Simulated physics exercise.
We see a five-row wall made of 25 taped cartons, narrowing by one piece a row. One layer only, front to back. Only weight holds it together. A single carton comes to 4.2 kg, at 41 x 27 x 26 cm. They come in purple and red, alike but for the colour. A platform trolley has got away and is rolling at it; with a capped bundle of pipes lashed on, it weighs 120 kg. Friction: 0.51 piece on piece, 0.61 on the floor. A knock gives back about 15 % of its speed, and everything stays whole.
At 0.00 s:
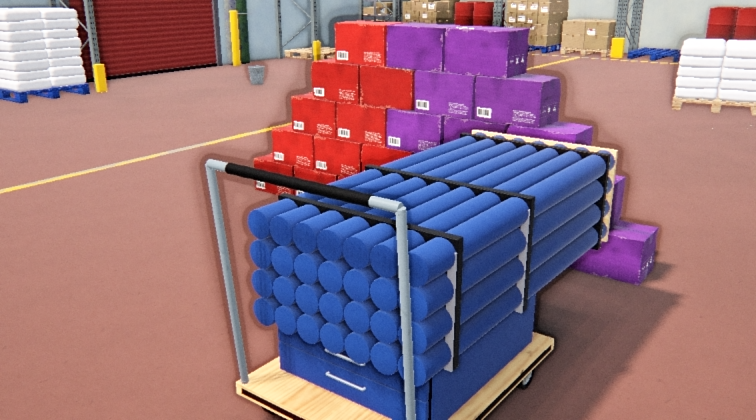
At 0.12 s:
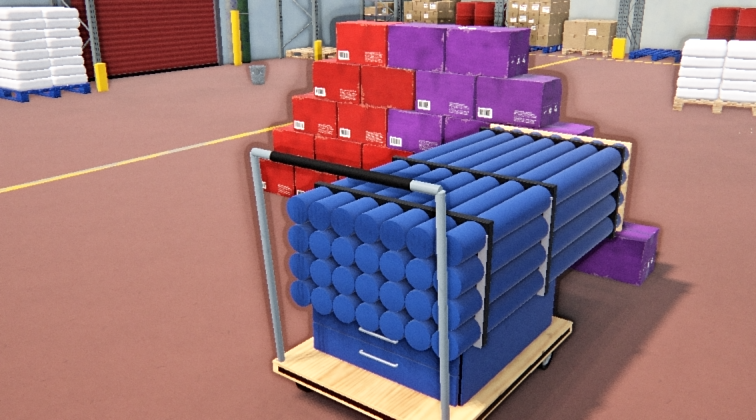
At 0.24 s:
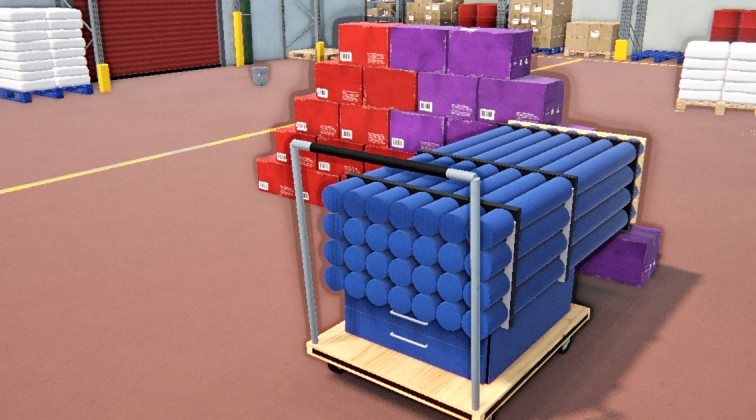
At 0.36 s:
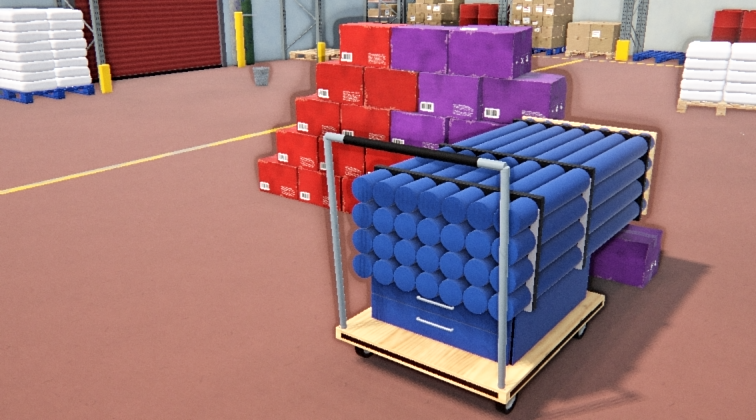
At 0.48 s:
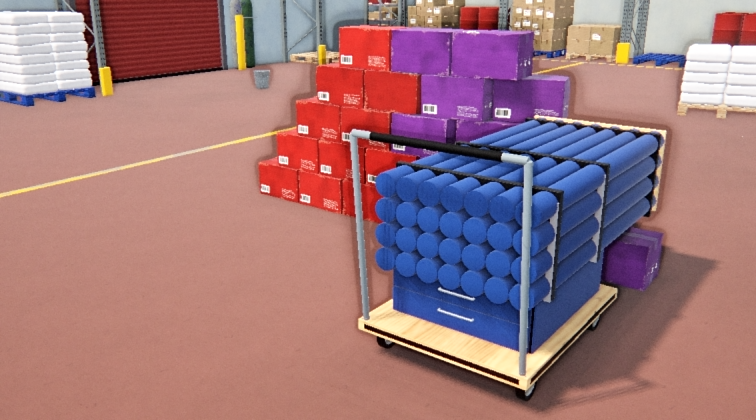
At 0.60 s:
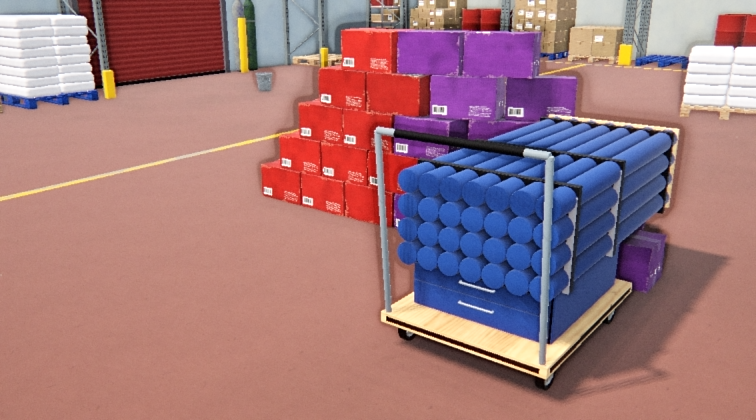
At first, a platform trolley loaded with a bundle of blue pipes rolls away from the viewer, drifting right, toward a stepped wall of red and purple cartons. The front of the load then pushes in among the purple cartons on the right, nudging several slightly out of line, with none down.
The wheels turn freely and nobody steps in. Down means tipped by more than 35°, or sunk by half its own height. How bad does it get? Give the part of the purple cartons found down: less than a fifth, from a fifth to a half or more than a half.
The part is more than a half.
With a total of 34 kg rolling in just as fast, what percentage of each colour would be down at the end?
In that case red 0, purple 60 per cent.
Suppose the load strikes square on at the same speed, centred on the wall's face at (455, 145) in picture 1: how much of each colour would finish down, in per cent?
In that case red 50, purple 80 per cent.
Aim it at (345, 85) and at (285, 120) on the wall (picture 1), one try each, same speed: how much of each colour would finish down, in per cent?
Red 60 then 70, purple 30 then 10 per cent.
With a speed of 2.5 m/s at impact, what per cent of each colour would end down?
In that case red 0, purple 60 per cent.
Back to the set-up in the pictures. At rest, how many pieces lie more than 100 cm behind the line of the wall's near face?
About 4.
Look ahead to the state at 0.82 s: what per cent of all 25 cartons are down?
By then 10 per cent.
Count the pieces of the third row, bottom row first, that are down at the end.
2 of them.
After 0.82 s, load 54 cm past the wall's line, still rolling; 2 of the 14 purple cartons down (2 of 25 in all colours); top purple carton leaning 13°.
After 1.18 s, load 85 cm past the wall's line, still rolling; 9 of the 14 purple cartons down (9 of 25 in all colours); top purple carton leaning 51°, 14 cm lower.
After 1.68 s, load 1.14 m past the wall's line, still rolling; 9 of the 14 purple cartons down (9 of 25 in all colours); top purple carton on its side.
At rest (3.1 s), load 1.22 m past the wall's line, stopped; 9 of the 14 purple cartons down (9 of 25 in all colours); top purple carton 1.04 m lower; top red carton unmoved. That is 64 per cent. As the last picture would show them, middles, top purple carton near (303, 161), top red carton near (378, 50).
